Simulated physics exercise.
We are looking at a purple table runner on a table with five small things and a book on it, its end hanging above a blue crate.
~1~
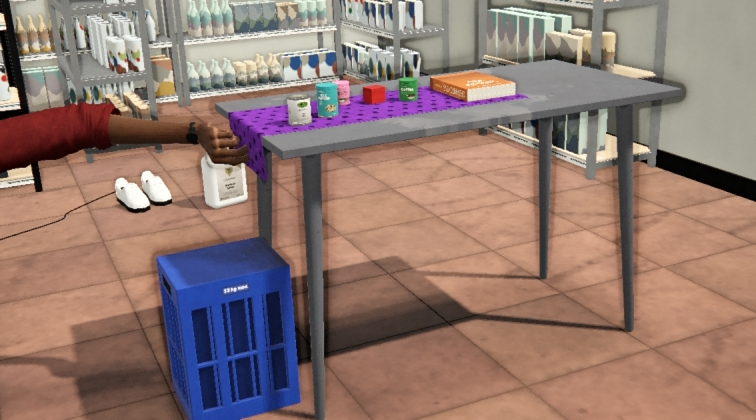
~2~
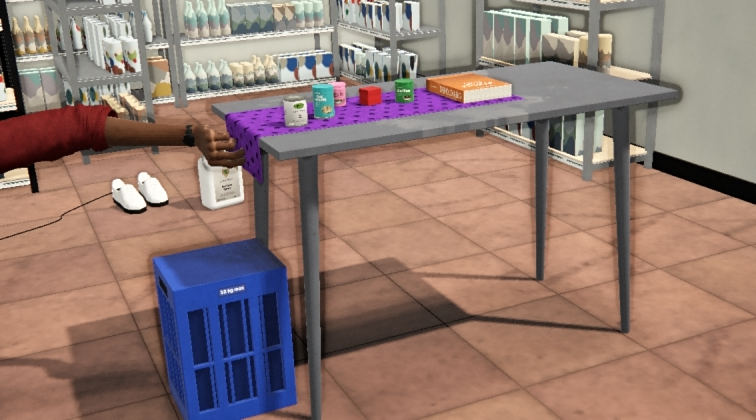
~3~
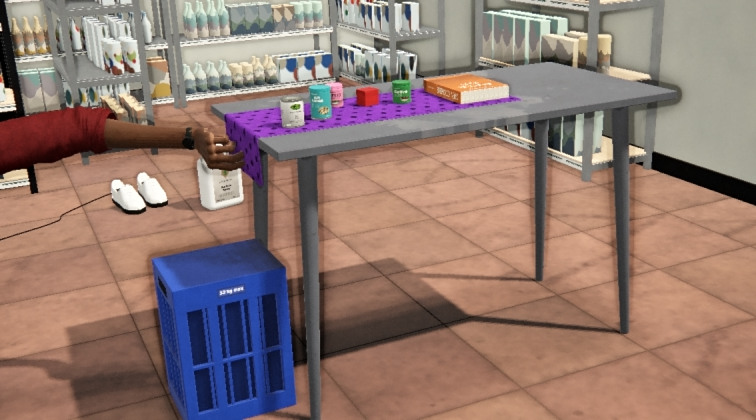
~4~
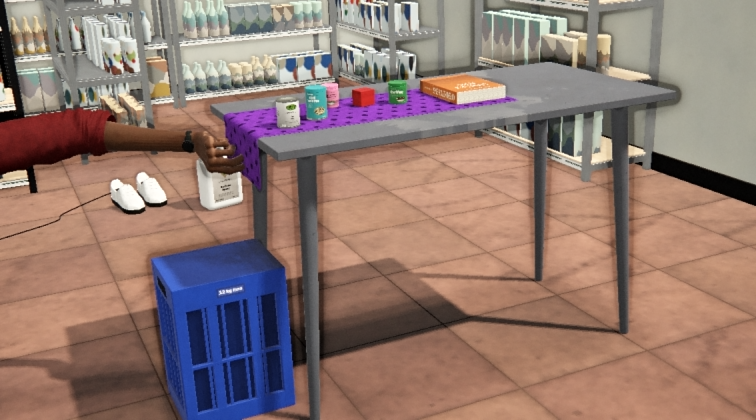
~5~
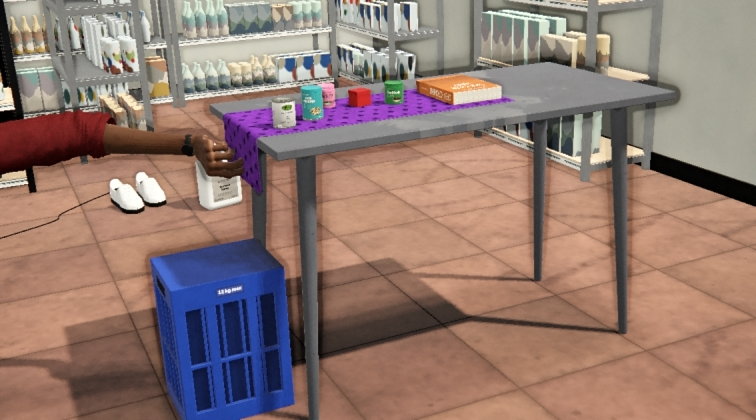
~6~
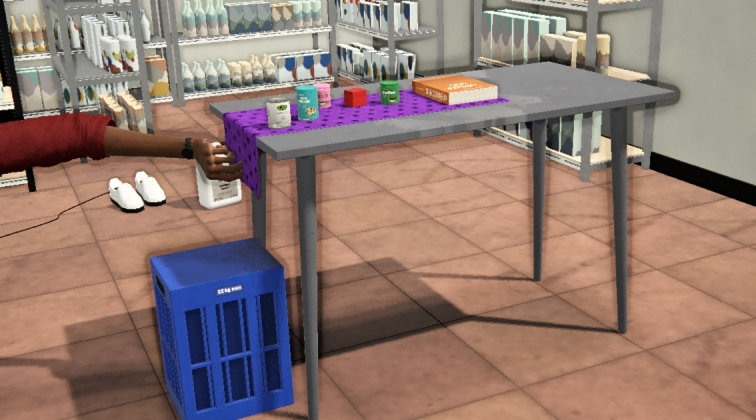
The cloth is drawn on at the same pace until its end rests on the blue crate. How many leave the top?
It carries off two.
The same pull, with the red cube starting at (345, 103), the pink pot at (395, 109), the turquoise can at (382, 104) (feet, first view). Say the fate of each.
The red cube holds on; the pink pot holds on; the turquoise can remains up.
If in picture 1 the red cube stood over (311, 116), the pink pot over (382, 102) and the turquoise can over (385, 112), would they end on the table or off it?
The red cube is carried off, the pink pot survives, the turquoise can does not fall.
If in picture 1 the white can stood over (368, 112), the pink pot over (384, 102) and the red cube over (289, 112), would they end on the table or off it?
The white can remains up, the pink pot keeps its place on top, the red cube is carried off.
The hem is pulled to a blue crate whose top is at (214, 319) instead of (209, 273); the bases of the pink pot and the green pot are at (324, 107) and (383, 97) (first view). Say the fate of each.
The pink pot comes down, the green pot does not fall.
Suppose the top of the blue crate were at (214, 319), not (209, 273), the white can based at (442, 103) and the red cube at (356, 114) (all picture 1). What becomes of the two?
The white can holds on, the red cube falls.
Early on, hem near (245, 211); all still up.
Midway, hem near (246, 240); white can gone.
Near the end, hem on the crate; white can and turquoise can gone.
Finally, hem on the crate; white can and turquoise can gone. The answer is two.
